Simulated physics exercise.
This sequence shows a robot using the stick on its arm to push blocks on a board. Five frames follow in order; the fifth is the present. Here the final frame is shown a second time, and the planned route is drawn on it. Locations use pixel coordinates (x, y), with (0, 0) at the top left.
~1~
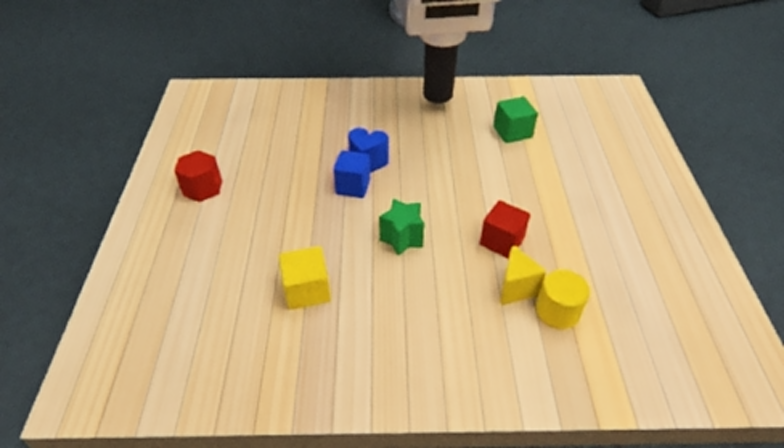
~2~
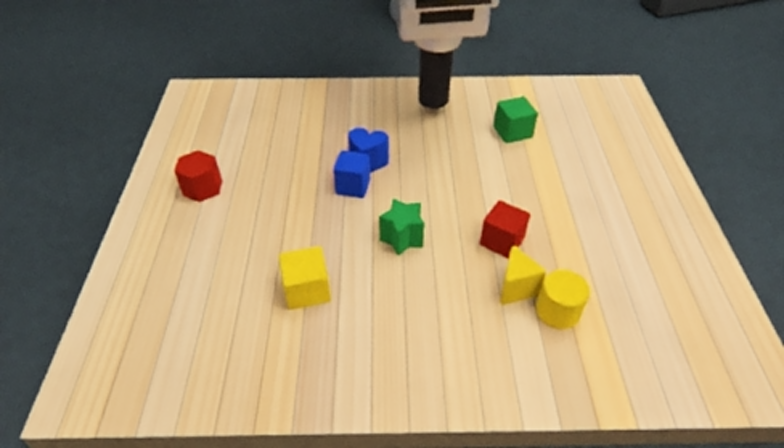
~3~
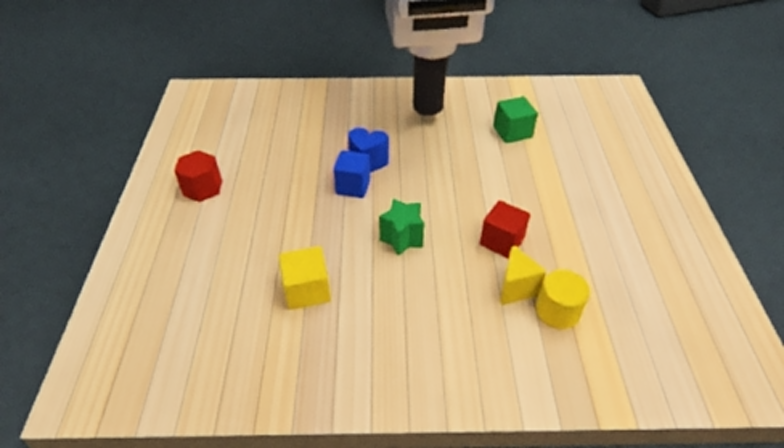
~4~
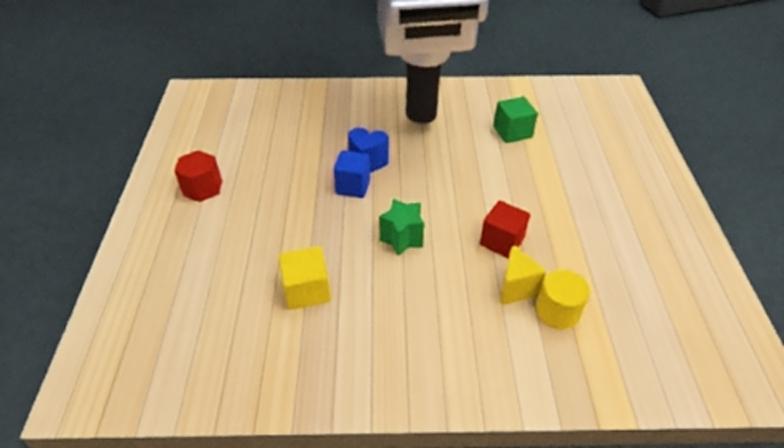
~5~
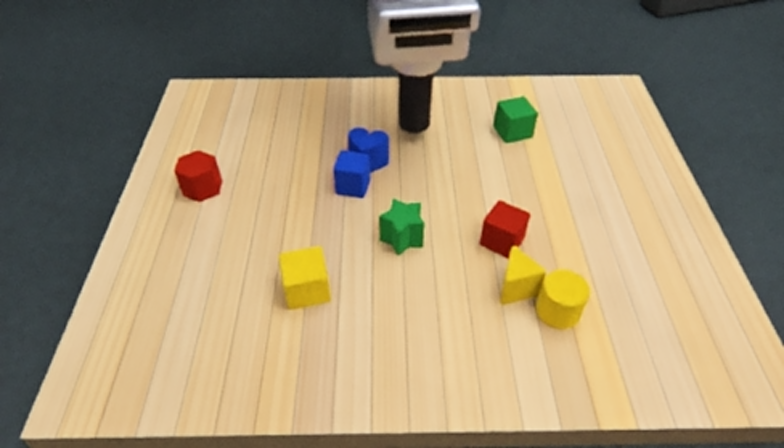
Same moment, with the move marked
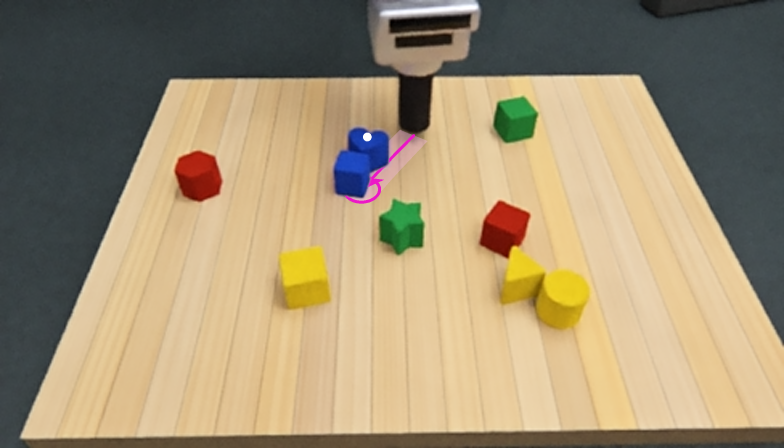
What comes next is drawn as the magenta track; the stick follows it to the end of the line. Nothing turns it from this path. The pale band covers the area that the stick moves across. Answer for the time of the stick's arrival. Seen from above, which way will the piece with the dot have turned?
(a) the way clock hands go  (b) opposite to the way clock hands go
My answer is option a.
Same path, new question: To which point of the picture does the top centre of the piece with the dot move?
Its top middle: (336, 151).
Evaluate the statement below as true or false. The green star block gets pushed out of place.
This is false.
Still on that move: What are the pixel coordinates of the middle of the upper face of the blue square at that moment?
The spot you're after is about (330, 182) in the image.
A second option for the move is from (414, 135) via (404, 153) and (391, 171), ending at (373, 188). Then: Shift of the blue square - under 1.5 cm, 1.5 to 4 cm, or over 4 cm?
Between 1.5 and 4 cm.
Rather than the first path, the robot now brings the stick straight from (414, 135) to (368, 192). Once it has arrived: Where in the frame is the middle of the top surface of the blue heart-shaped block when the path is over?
The middle of its top is at (344, 149).
Drawn move, straight from (414, 135) to (362, 190); the dot is on the blue heart-shaped block.
What follows on the original path. One third of the way, stick at (397, 141); blue heart-shaped block at (363, 139).
Two thirds of the way, stick at (379, 159); blue square at (344, 169); blue heart-shaped block at (344, 145), turned 60° clockwise.
At the end, stick at (361, 178); blue square at (330, 182), turned 20° anticlockwise; blue heart-shaped block at (336, 151), turned 110° clockwise; green star block still.
